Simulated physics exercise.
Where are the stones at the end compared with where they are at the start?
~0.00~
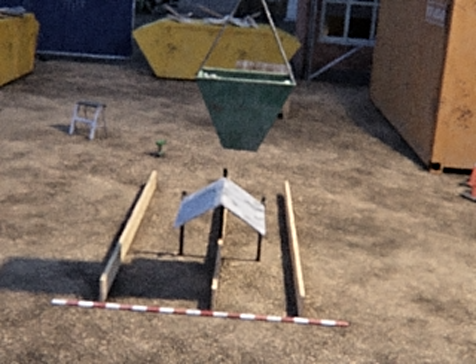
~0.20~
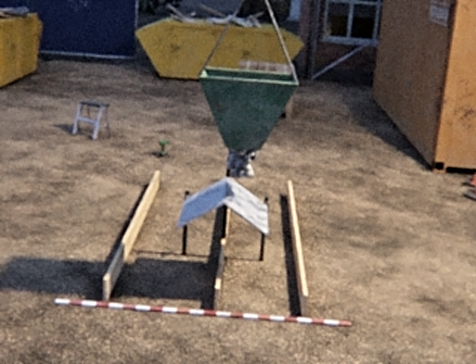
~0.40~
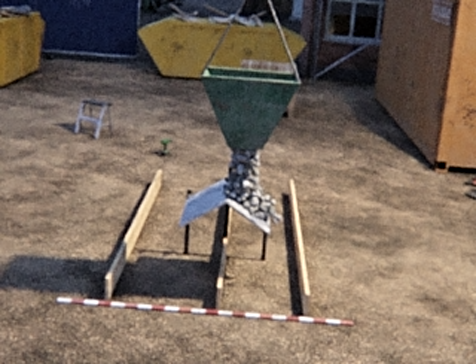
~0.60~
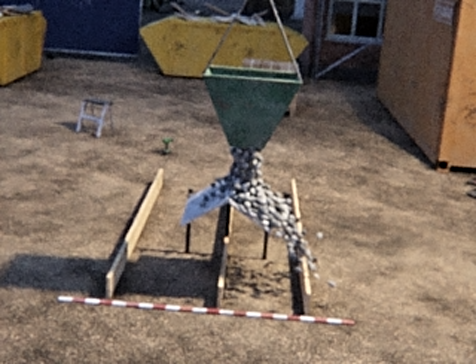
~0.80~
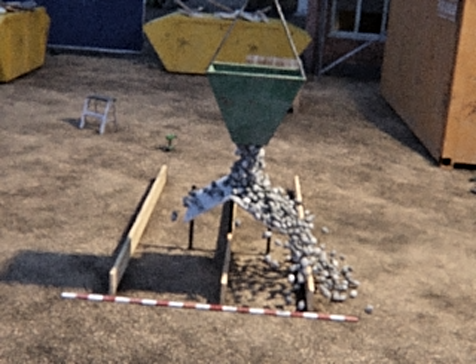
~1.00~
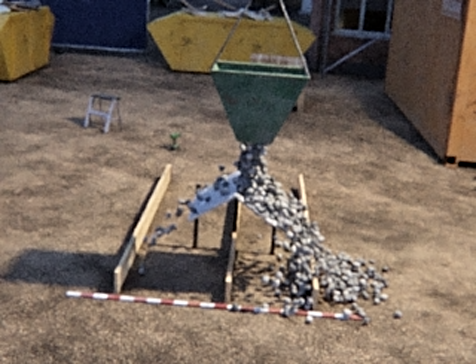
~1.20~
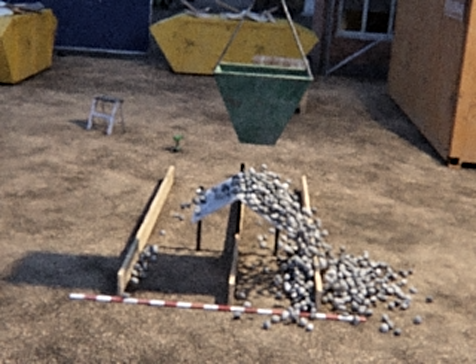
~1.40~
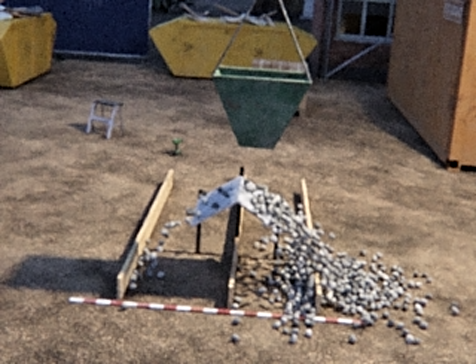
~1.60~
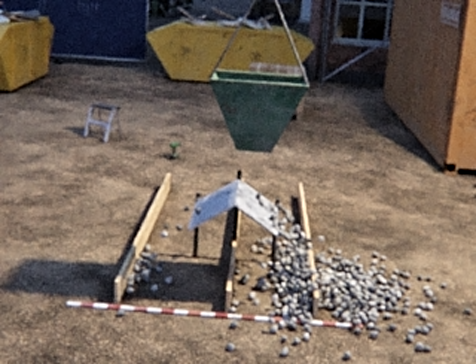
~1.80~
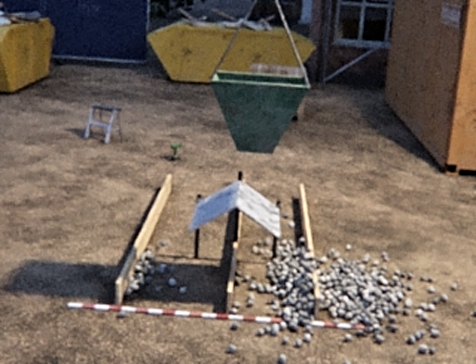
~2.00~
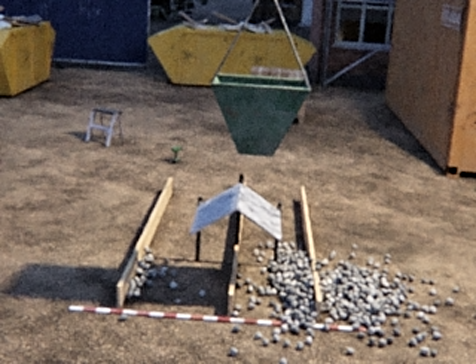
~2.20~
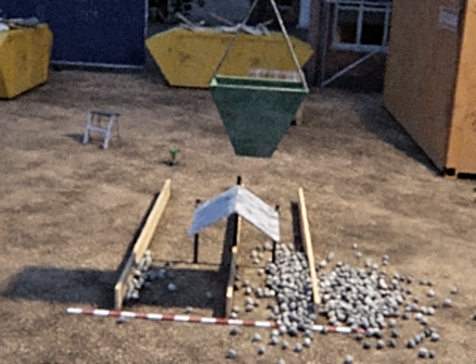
At the start the stones are out of sight in the hanging green skip. At the end they lie on the ground, mostly in the right bay and to the right of the planks, with a few in the left bay.
